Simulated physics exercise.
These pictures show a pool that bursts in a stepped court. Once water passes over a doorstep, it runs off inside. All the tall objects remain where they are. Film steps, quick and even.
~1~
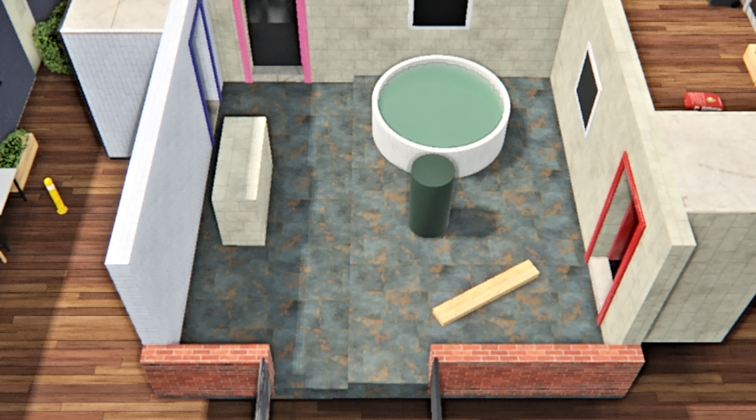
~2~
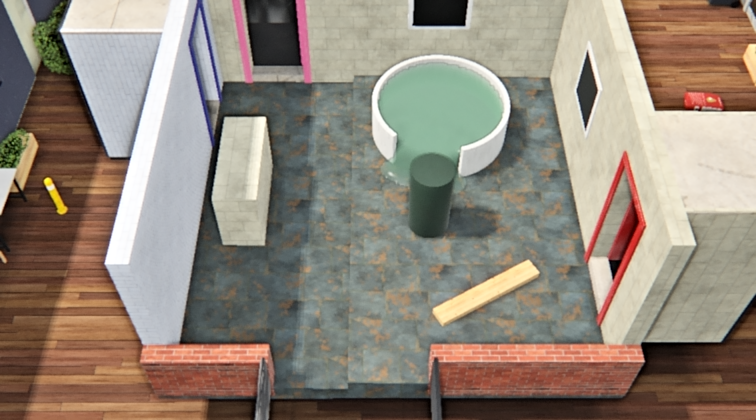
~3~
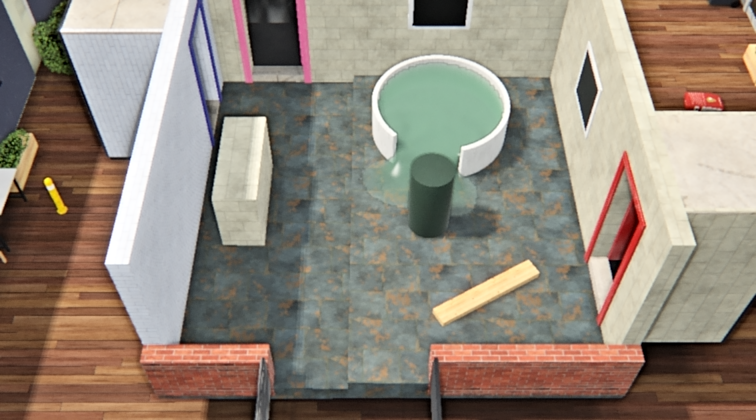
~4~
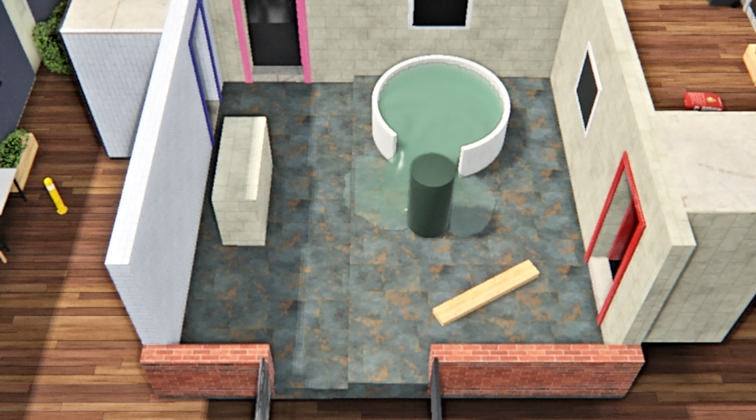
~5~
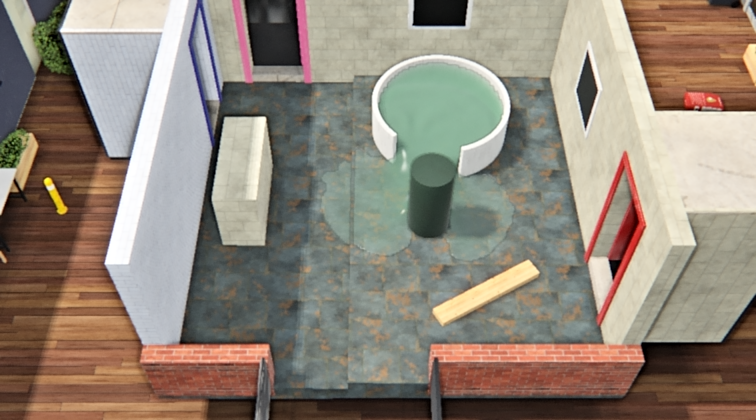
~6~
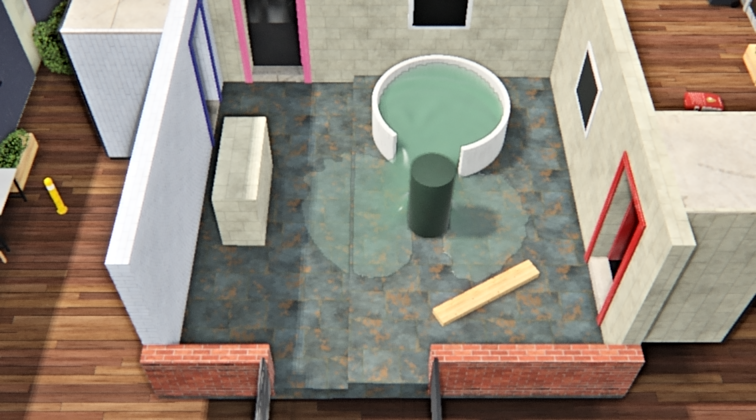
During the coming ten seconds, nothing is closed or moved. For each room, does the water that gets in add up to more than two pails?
One by one: The blue door does not pass two buckets. The pink door does not pass two buckets. The red door does not pass two buckets.
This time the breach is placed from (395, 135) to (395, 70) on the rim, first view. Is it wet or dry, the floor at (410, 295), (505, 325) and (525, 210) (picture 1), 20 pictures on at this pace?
So that's left bare for the first, left bare for the second and left bare for the third.
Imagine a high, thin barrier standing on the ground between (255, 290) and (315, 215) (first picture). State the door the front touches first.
My pick is the door marked red.
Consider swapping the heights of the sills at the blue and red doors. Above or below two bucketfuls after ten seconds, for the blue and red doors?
Outcome - blue comes in low; red comes in high.
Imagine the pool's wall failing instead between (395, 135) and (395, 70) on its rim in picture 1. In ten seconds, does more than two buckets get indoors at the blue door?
Then: The blue door tops the mark.
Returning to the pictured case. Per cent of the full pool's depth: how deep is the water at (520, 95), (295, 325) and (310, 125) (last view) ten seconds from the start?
10, 12 and 12 per cent, roughly.
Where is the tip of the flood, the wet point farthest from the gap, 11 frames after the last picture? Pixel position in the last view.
Somewhere near (176, 370).
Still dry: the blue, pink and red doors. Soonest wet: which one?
That's the red-painted one.
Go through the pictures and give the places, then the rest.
The round pool at (441, 105) is whole and still, in the first frame.
The front is at (385, 166), out from the gap at (425, 167), in the second frame.
Water pours out at (425, 168) and has run to (466, 209), in the third frame.
Water pours out at (425, 168) and has run to (476, 228), in the fourth frame.
The front is at (357, 241), out from the gap at (425, 168), in the fifth frame.
The front is at (353, 265), out from the gap at (425, 168), in the sixth frame.
A moment on, water covers 30 % of the floor; the blue door not reached, the pink door not reached, the red door not reached.
Next, water covers 55 % of the floor; the blue door not reached, the pink door not reached, the red door wet at the sill, nothing in.
Then, water covers 65 % of the floor; the blue door not reached, the pink door not reached, the red door under two buckets in.
Later, water covers 85 % of the floor; the blue door wet at the sill, nothing in, the pink door wet at the sill, nothing in, the red door under two buckets in.
In the end, water covers 90 % of the floor; the blue door wet at the sill, nothing in, the pink door wet at the sill, nothing in, the red door under two buckets in.
